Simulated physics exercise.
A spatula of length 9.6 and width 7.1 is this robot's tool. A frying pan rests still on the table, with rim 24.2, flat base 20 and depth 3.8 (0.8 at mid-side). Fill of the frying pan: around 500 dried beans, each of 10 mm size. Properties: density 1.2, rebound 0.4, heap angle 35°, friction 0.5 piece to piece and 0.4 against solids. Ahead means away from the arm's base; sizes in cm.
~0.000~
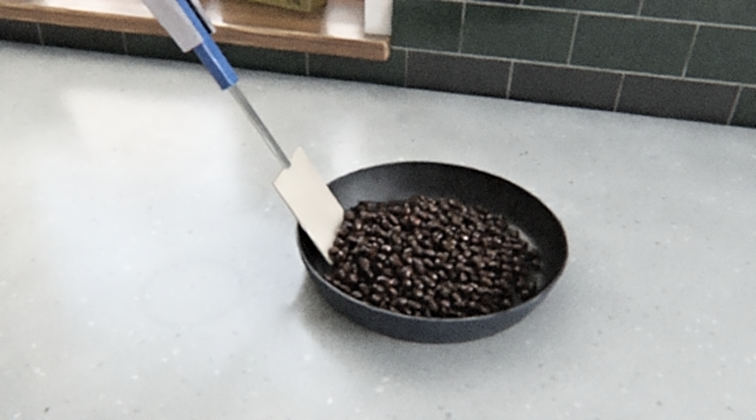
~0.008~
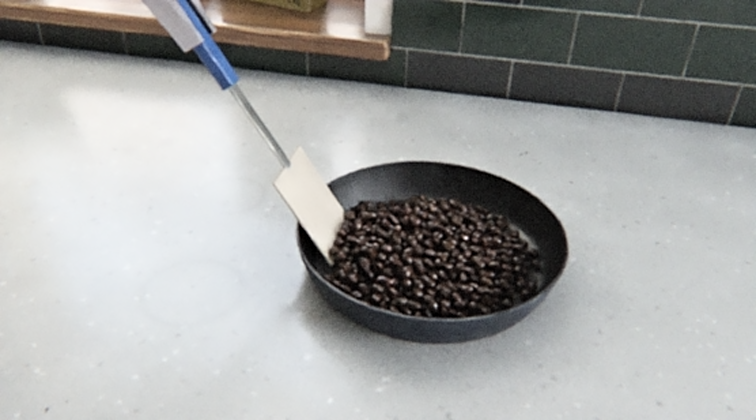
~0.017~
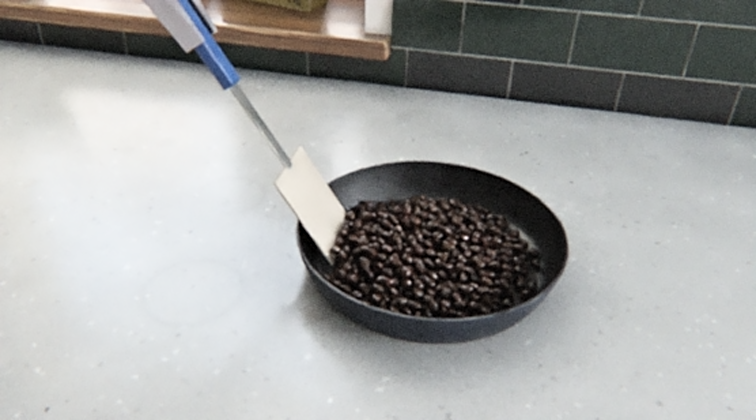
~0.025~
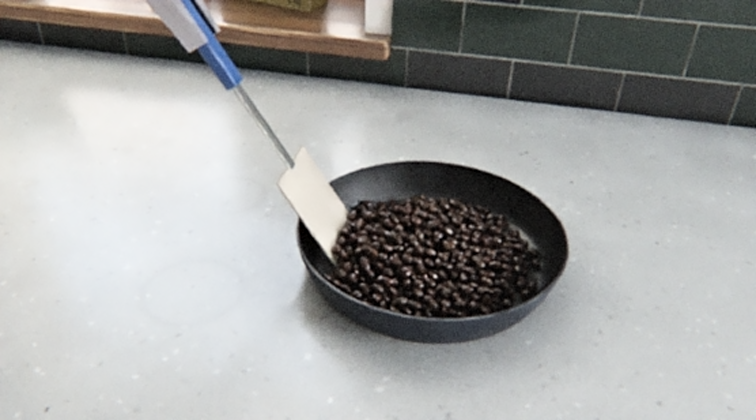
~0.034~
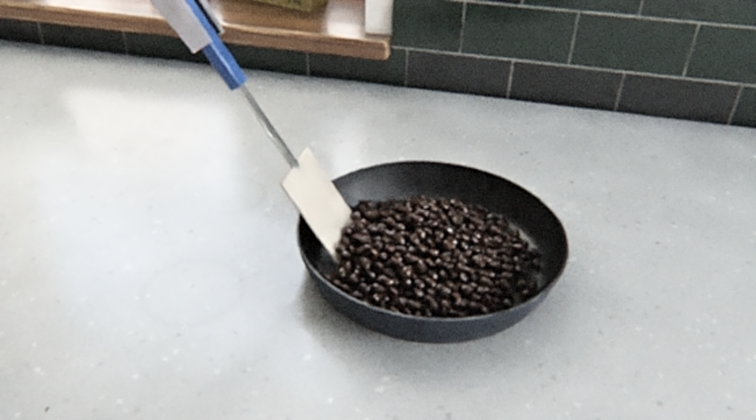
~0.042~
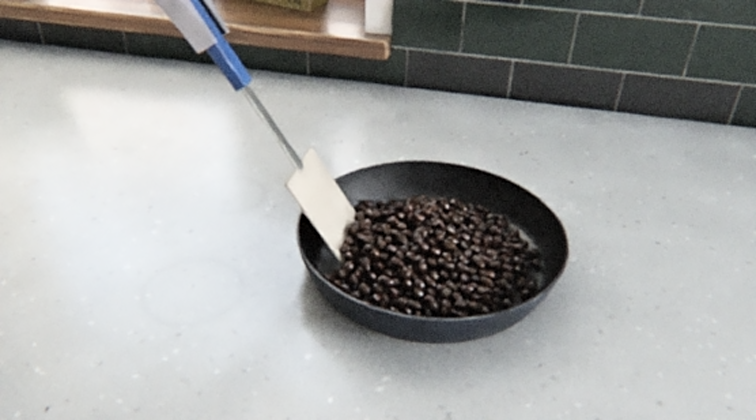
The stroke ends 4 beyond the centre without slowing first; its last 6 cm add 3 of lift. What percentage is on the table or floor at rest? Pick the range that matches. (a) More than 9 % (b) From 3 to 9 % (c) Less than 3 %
c, less than 3 %.
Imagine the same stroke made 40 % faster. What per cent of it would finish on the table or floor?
I'd say close to 0 per cent.
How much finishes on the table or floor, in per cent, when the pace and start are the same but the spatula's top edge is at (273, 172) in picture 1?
Some 0 per cent.
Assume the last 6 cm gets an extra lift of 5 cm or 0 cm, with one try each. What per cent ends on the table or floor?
Roughly 0 per cent, then 0 per cent.
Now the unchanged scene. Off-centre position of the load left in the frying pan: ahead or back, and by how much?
I'd say it's roughly 3.5 cm toward the front.
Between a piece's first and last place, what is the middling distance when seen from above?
Distance: Near 3 cm.
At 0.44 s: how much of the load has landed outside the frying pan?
0 per cent.
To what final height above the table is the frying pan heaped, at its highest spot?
It reaches roughly 4.0 cm.
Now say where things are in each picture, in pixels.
Spatula top edge at (286, 164), sloping 57°; upper third of the load around (418, 246), from x 330 to 535, top at y 200; 500 in the frying pan, in the first frame.
Spatula top edge at (286, 164), sloping 57°; upper third of the load around (418, 246), from x 330 to 535, top at y 200, in the second frame.
Spatula top edge at (288, 164), sloping 57°; upper third of the load around (419, 246), from x 330 to 535, top at y 200, in the third frame.
Spatula top edge at (290, 164), sloping 57°; upper third of the load around (419, 244), from x 330 to 535, top at y 200, in the fourth frame.
Spatula top edge at (294, 164), sloping 57°; upper third of the load around (419, 244), from x 330 to 535, top at y 200, in the fifth frame.
Spatula top edge at (299, 165), sloping 57°; upper third of the load around (420, 243), from x 330 to 535, top at y 200; 500 in the frying pan, in the sixth frame.
After 0.12 s, sloping 57°, highest piece 3 above the table; 500 in the frying pan.
After 0.20 s, sloping 57°, highest piece 4 above the table; 500 in the frying pan.
After 0.44 s, sloping 57°, highest piece 3 above the table; 500 in the frying pan.
After 1.49 s, sloping 57°, highest piece 3 above the table; 500 in the frying pan.
At rest, 500 in the frying pan. That is 0 % on the table or floor.
